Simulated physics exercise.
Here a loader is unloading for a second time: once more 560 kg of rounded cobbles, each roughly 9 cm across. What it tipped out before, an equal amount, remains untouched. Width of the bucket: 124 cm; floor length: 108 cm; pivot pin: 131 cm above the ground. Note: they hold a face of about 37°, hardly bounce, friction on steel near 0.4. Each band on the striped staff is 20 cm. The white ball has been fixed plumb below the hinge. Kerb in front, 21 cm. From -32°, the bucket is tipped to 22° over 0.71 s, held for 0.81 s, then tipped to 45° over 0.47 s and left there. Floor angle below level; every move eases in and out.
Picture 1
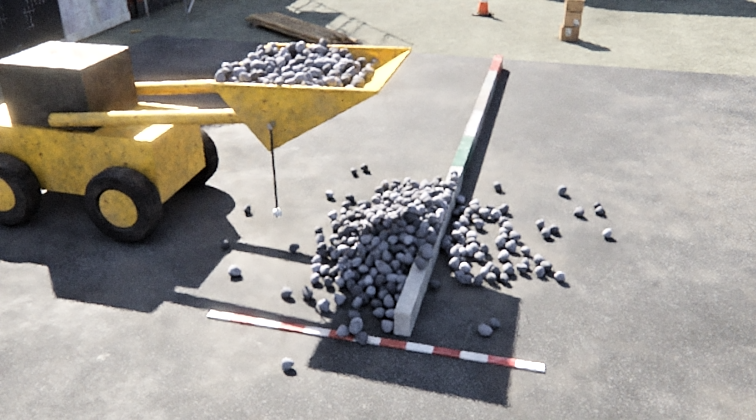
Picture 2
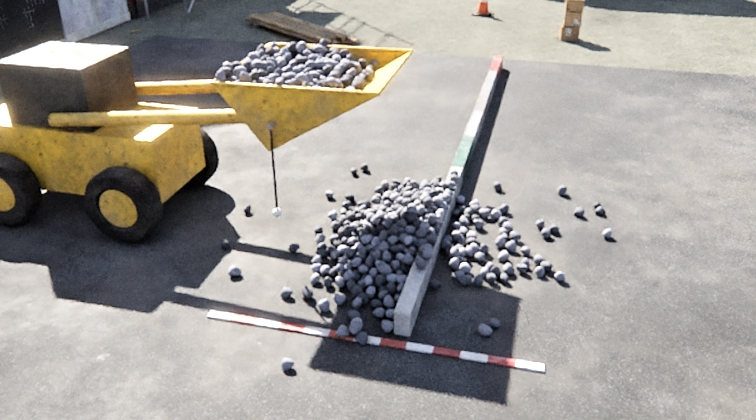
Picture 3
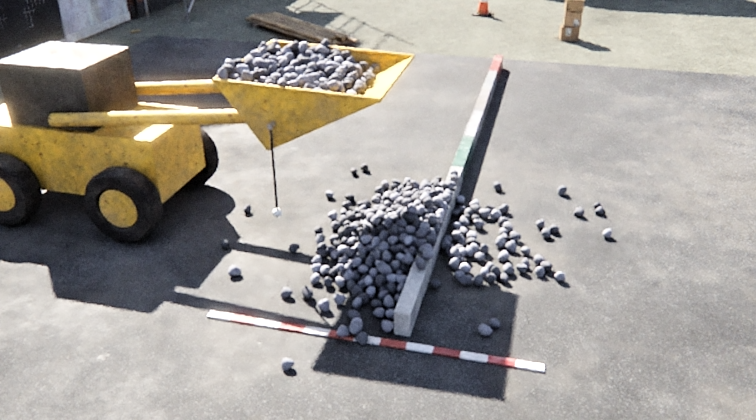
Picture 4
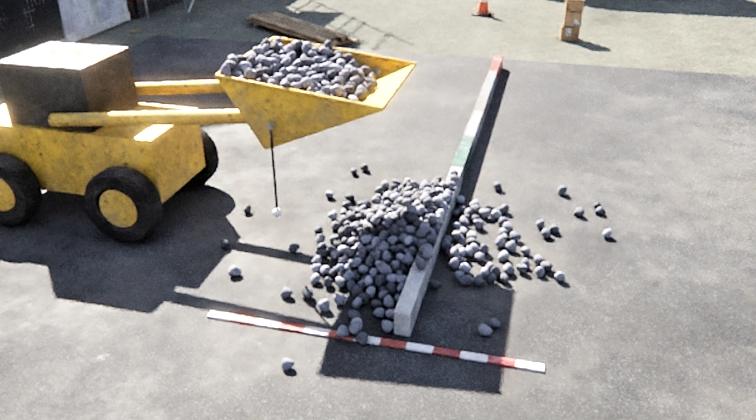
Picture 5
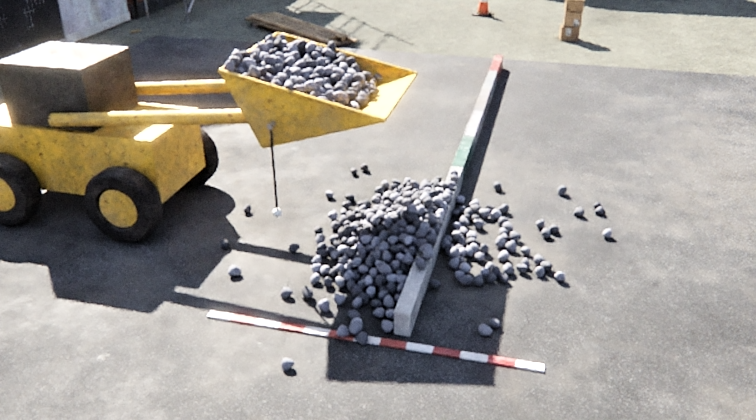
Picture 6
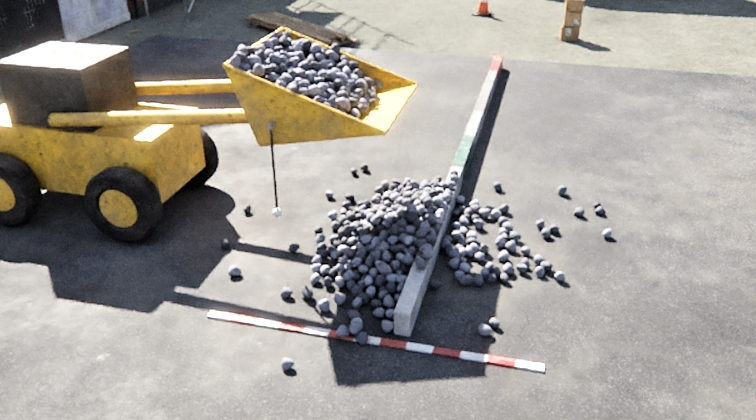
Yellow loader slowly tilting its raised bucket of grey stones forward, the lip lowering beside a still cobble heap straddling a kerb.
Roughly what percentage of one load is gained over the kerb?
Roughly 41 per cent.
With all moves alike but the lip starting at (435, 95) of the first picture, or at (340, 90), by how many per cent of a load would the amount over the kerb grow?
Some 85 percent, and then 10 percent.
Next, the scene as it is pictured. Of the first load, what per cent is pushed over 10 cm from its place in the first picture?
10 per cent.
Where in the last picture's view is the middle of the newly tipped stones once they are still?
Centre: Approx. (415, 232).
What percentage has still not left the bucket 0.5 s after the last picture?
Roughly 100 per cent is still inside.
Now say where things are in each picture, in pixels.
The first frame shows lip at (378, 92), floor tilted -32°, highest stones at (306, 51). The earlier load is highest near (421, 210), 34 cm above ground level, 86 % on this side of the kerb, 14 % over the kerb.
The second frame shows lip at (379, 94), floor tilted -31°, highest stones at (299, 49).
The third frame shows lip at (380, 100), floor tilted -28°, highest stones at (285, 50).
In the fourth frame, the bucket is at -23°, its lip at (383, 109); the top of the load is at (284, 47).
In the fifth frame, the bucket is at -18°, its lip at (385, 121); the top of the load is at (281, 45).
In the sixth frame, the bucket is at -11°, its lip at (385, 133); the top of the load is at (279, 42).
Then, 0.2 s after the last picture the floor is at 13°; in per cent of one load, 100 in the bucket, 86 on this side of the kerb, 14 over the kerb; the foremost stones are at (577, 226).
Then, 0.5 s after the last picture the floor is at 22°; in per cent of one load, 99 in the bucket, 87 on this side of the kerb, 14 over the kerb; the foremost stones are at (577, 226).
Then, 2.1 s after the last picture the floor is at 45°; in per cent of one load, 0 in the bucket, 145 on this side of the kerb, 55 over the kerb; the foremost stones are at (602, 230).
Then, 4.9 s after the last picture the floor is at 45°; in per cent of one load, 0 in the bucket, 145 on this side of the kerb, 55 over the kerb; the foremost stones are at (613, 233). Net gain over the kerb, 41.
